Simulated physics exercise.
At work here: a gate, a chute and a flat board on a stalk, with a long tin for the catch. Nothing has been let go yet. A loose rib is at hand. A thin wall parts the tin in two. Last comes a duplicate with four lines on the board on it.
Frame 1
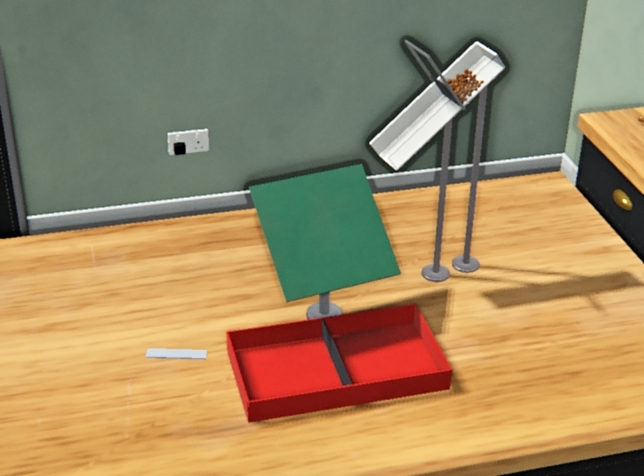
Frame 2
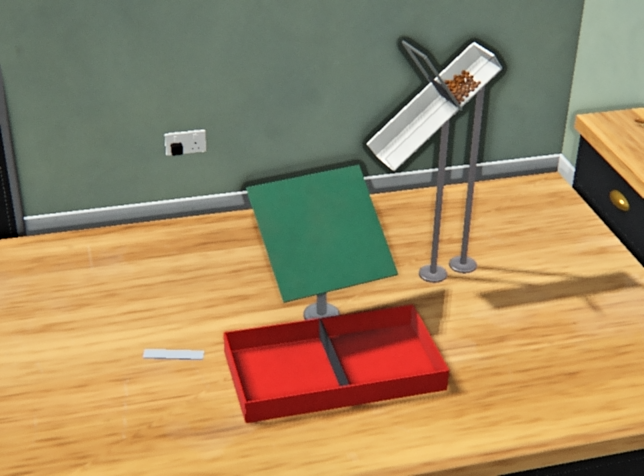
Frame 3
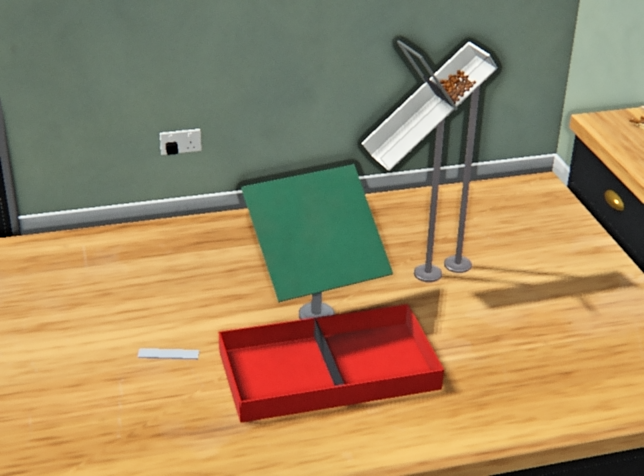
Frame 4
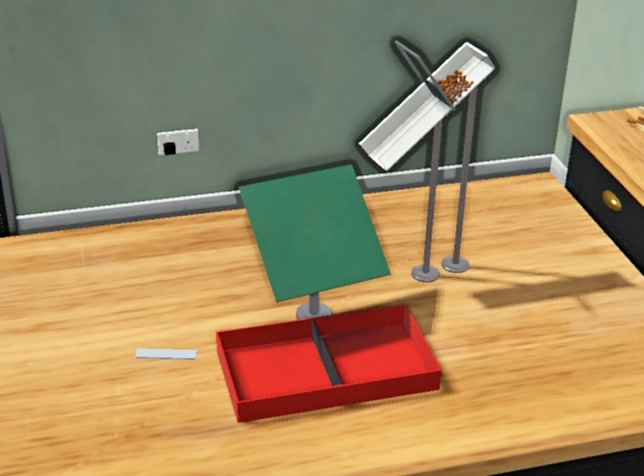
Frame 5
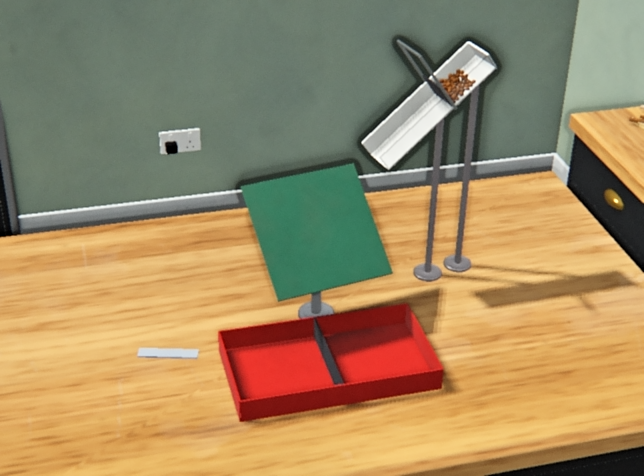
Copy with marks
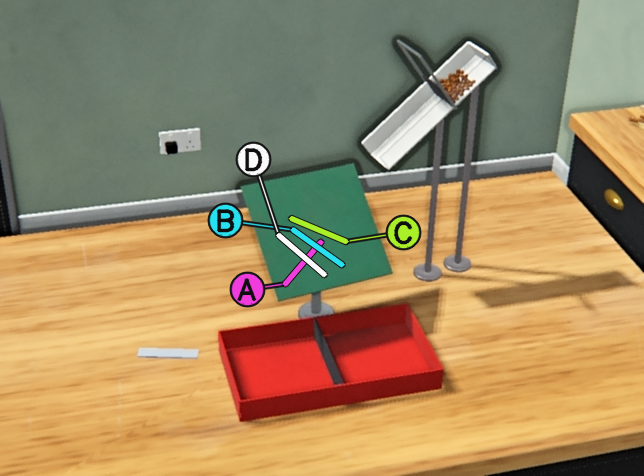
The footage shows a raised white chute holding small brown pieces behind a gate, above a tilted green board and a divided red tray on a wooden surface; the view shifts very slightly, while the objects themselves stay still.
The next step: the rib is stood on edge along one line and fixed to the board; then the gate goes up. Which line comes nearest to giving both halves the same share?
The best line is A.
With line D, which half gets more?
The right half.
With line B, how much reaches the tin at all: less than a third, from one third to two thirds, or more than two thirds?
More than two thirds.
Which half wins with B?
The right half.
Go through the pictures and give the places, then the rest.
Load behind the gate at (461, 85), cereal balls; lip of the chute at (388, 163), sloping fairly steeply, in the first frame.
Middle of the board at (323, 231), tilted fairly steeply; middle of its low edge at (343, 288); of its high edge at (304, 176), in the second frame.
Front corners of the tin at (240, 402) and (443, 370); front end of its middle wall at (344, 385); gate still shut at (434, 85), in the third frame.
Middle of the load at (451, 86); lip at (378, 163), in the fourth frame.
Middle of the load at (453, 85); lip at (380, 162), in the fifth frame.
On the marked copy, line A from (320, 242) to (285, 283); line B from (293, 229) to (341, 264); line C from (291, 218) to (346, 241); line D from (278, 235) to (324, 274).
If A is chosen, of what is caught, about half in the left half, about half in the right.
If B is chosen, of what is caught, none in the left half, all in the right.
If C is chosen, of what is caught, a stray few in the left half, nearly all in the right.
If D is chosen, of what is caught, a stray few in the left half, nearly all in the right.
